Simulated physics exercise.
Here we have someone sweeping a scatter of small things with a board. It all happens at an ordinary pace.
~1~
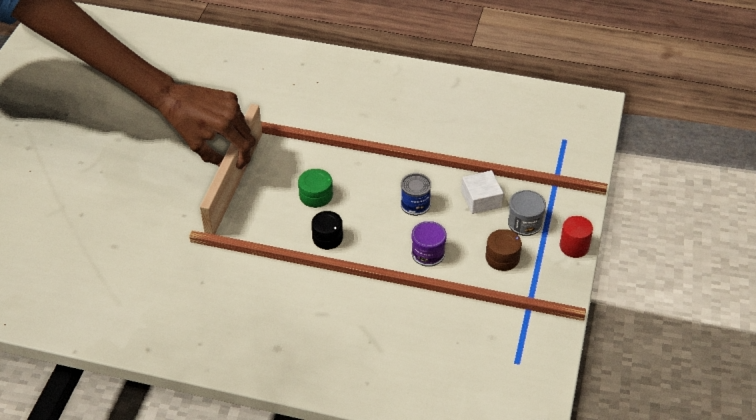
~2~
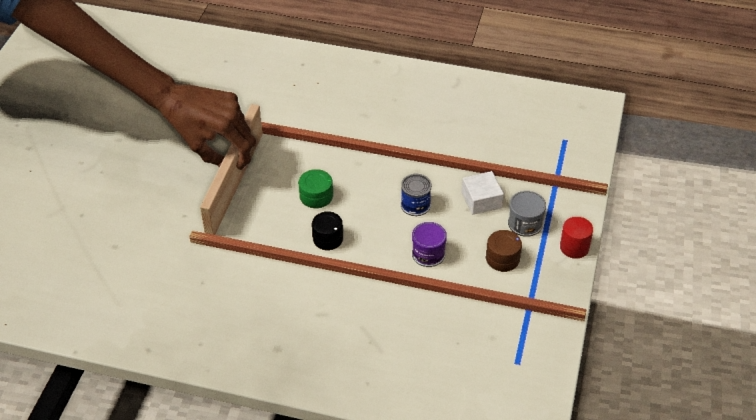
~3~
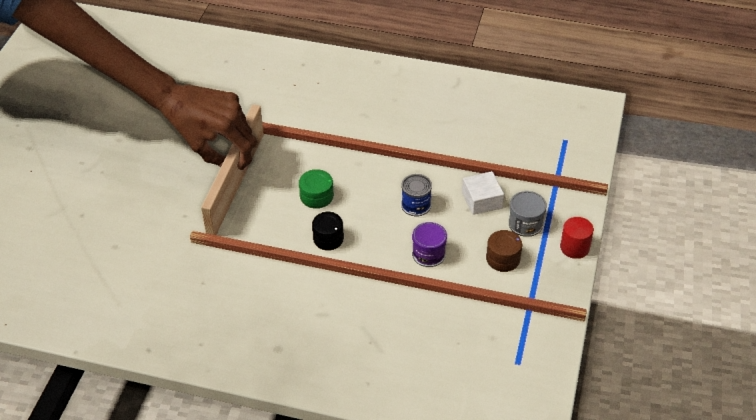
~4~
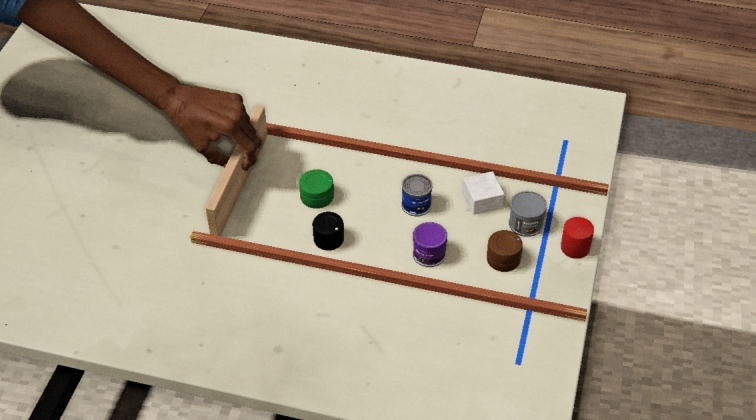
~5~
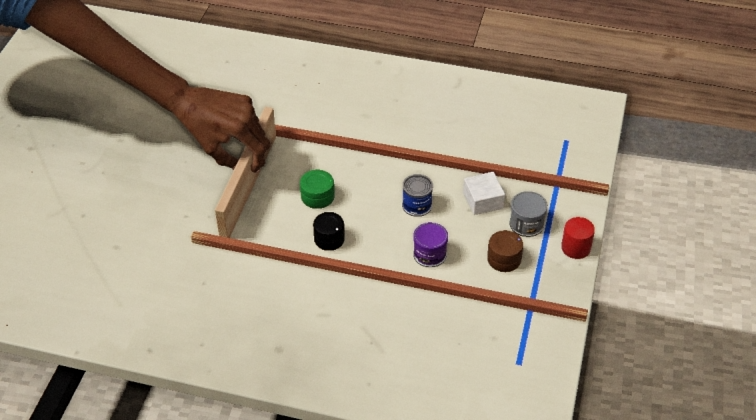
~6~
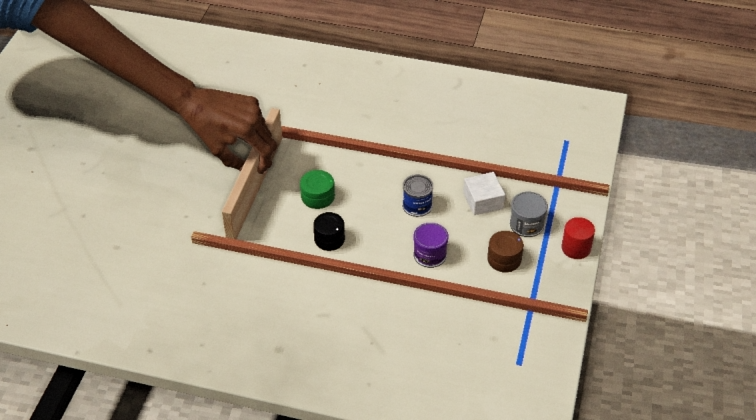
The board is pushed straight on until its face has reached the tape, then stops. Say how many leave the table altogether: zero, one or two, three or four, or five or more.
Here the number that fall off is one or two.
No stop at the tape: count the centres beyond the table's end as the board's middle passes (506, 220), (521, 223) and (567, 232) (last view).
In that order 0, 1 and 4.
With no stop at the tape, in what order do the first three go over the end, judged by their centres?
The order is the red lid, the brown lid, the grey pot.
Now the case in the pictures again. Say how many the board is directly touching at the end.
The number is 4.
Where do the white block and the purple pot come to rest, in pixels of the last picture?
The white block at (572, 195), the purple pot at (583, 269).
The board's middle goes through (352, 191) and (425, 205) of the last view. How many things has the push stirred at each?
By then 2, and 5.
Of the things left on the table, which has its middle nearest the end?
The grey pot ends nearest.
Soon after, none off yet; red lid at rest near (578, 238); grey pot at rest near (528, 214); brown lid at rest near (505, 251).
Then, none off yet; red lid moving near (588, 235); grey pot moved about its own width near (552, 215); brown lid moved well along near (564, 251).
By the end, the number that fall off is one or two; fallen, brown lid and red lid.
